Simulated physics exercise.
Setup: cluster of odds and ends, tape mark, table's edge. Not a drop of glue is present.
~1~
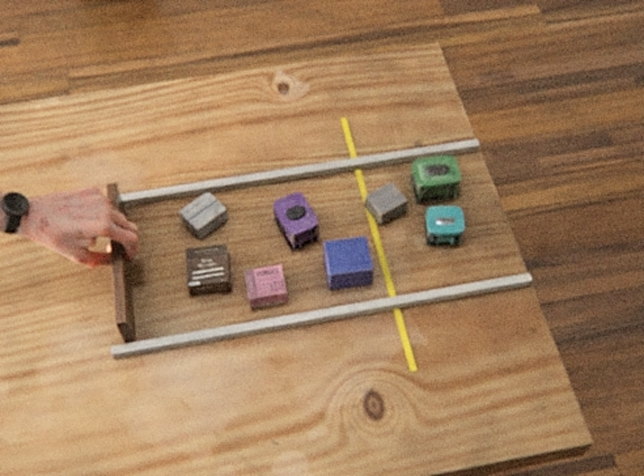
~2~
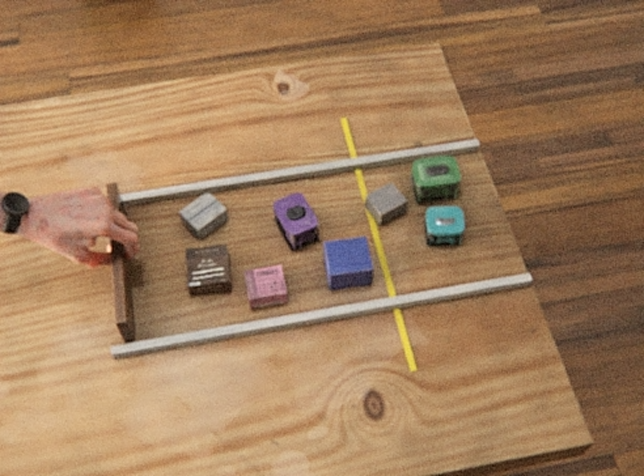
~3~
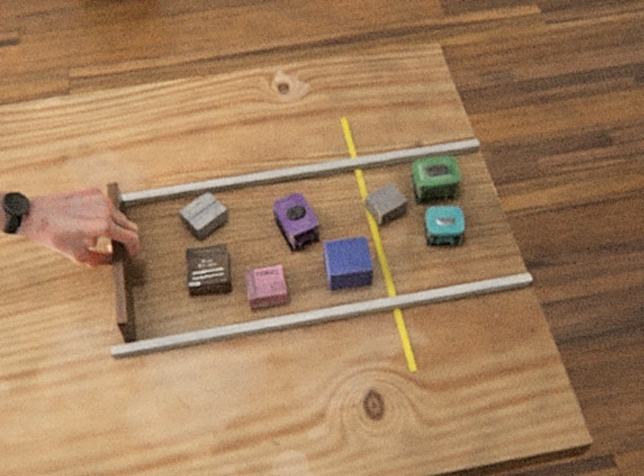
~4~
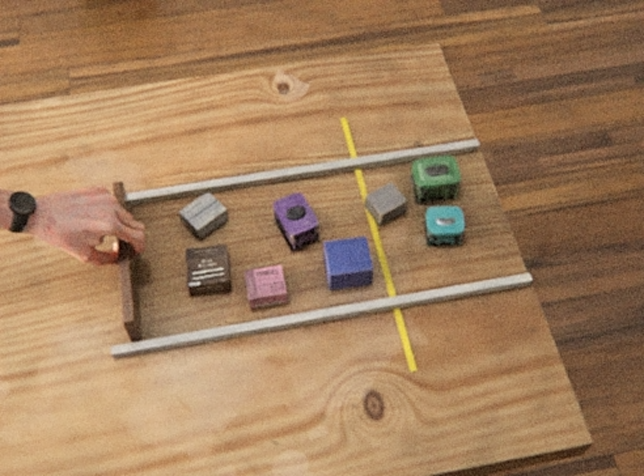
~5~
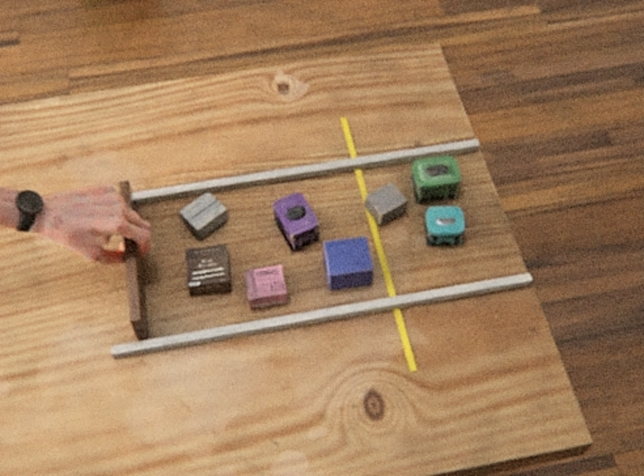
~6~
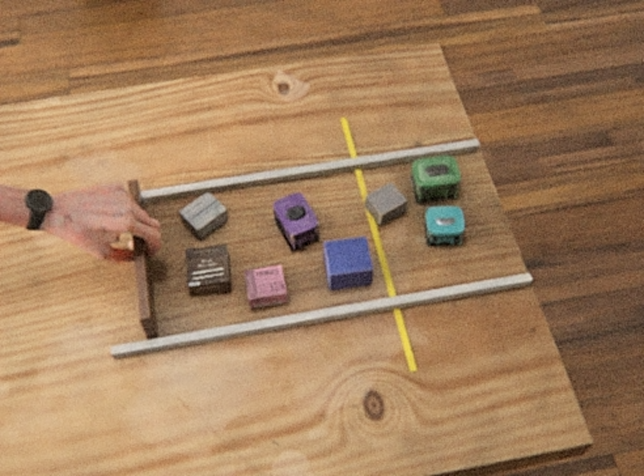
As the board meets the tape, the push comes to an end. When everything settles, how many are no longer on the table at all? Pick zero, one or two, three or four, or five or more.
Zero are off the table.
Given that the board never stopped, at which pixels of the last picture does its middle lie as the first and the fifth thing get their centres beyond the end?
At (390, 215) for the first, at (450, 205) for the fifth.
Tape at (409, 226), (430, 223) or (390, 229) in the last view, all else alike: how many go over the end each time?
1, 3, 0.
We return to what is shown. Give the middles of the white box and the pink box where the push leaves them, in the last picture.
The white box stops around (384, 195); the pink box around (406, 277).
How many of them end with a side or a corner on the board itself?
It touches 3.
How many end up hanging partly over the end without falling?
The number would be 1.
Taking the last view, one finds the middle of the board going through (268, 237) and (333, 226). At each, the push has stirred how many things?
Respectively 4 and 7.
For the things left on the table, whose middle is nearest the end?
Result - the green case.
Early on, none off yet; green case at rest near (435, 179); turquoise case at rest near (444, 227); grey block at rest near (386, 204).
Finally, the number that fall off is zero.
